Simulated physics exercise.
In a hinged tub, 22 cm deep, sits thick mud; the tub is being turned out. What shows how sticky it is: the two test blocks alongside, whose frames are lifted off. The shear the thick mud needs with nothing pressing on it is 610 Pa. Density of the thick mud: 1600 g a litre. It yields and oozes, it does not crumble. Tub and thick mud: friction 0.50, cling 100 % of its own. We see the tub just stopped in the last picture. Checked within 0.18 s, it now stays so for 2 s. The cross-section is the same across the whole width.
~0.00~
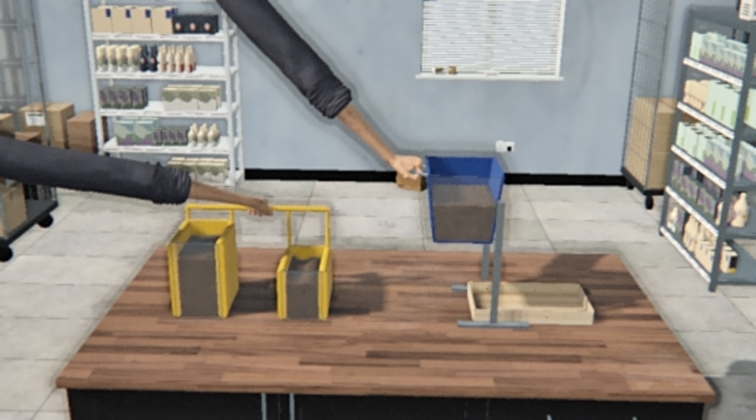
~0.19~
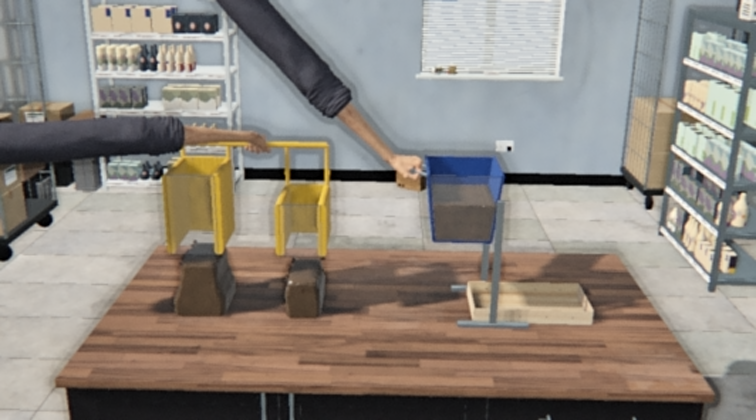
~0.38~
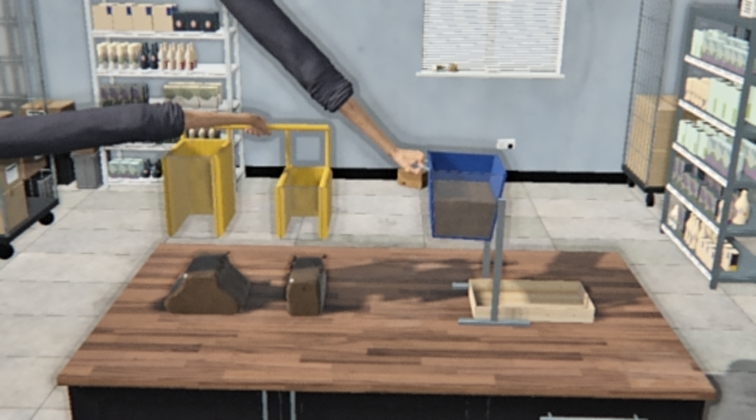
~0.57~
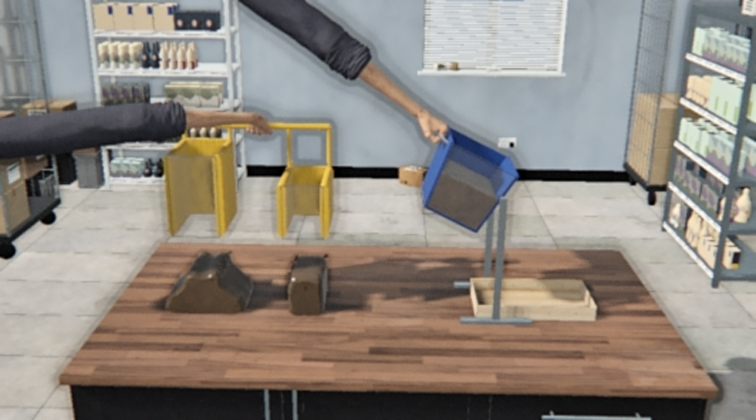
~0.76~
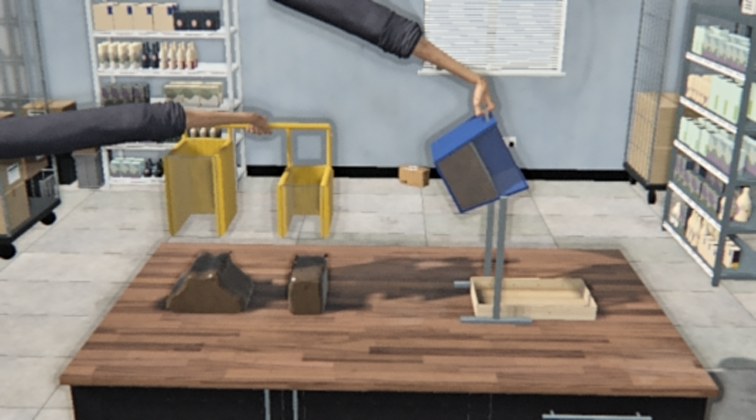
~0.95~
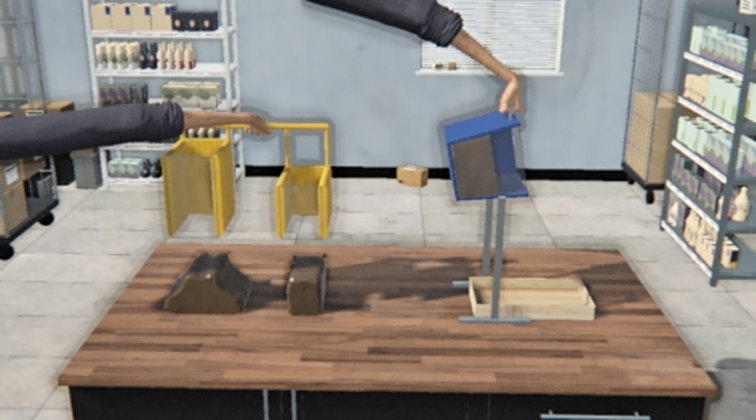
Two yellow moulds were lifted by a hand off blocks of dark mud, which sagged, the left one more; then another hand tilted a blue tub of mud steeply to the right.
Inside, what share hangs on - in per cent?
I would say around 100 per cent.
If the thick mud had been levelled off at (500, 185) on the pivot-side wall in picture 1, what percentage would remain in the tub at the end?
I'd say close to 100 % stays in the tub.
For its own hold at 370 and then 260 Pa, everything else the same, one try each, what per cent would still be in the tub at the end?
You'd see 95 percent the first time and 75 percent the second.
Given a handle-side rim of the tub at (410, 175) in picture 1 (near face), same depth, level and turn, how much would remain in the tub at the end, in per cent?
I'd say around 95 percent would remain in the tub at the end.
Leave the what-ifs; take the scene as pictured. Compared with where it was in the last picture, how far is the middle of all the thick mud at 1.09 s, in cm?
Around 1 cm.
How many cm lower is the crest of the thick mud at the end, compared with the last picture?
3 cm or so.
By 1.09 s, the tub is at 80 degrees and holds 100 %.
By 1.26 s, the tub is at 80 degrees and holds 100 %.
By 1.43 s, the tub is at 80 degrees and holds 100 %.
By 1.60 s, the tub is at 80 degrees and holds 100 %.
By 2.95 s, at the end, the tub is at 80 degrees and holds 100 %.
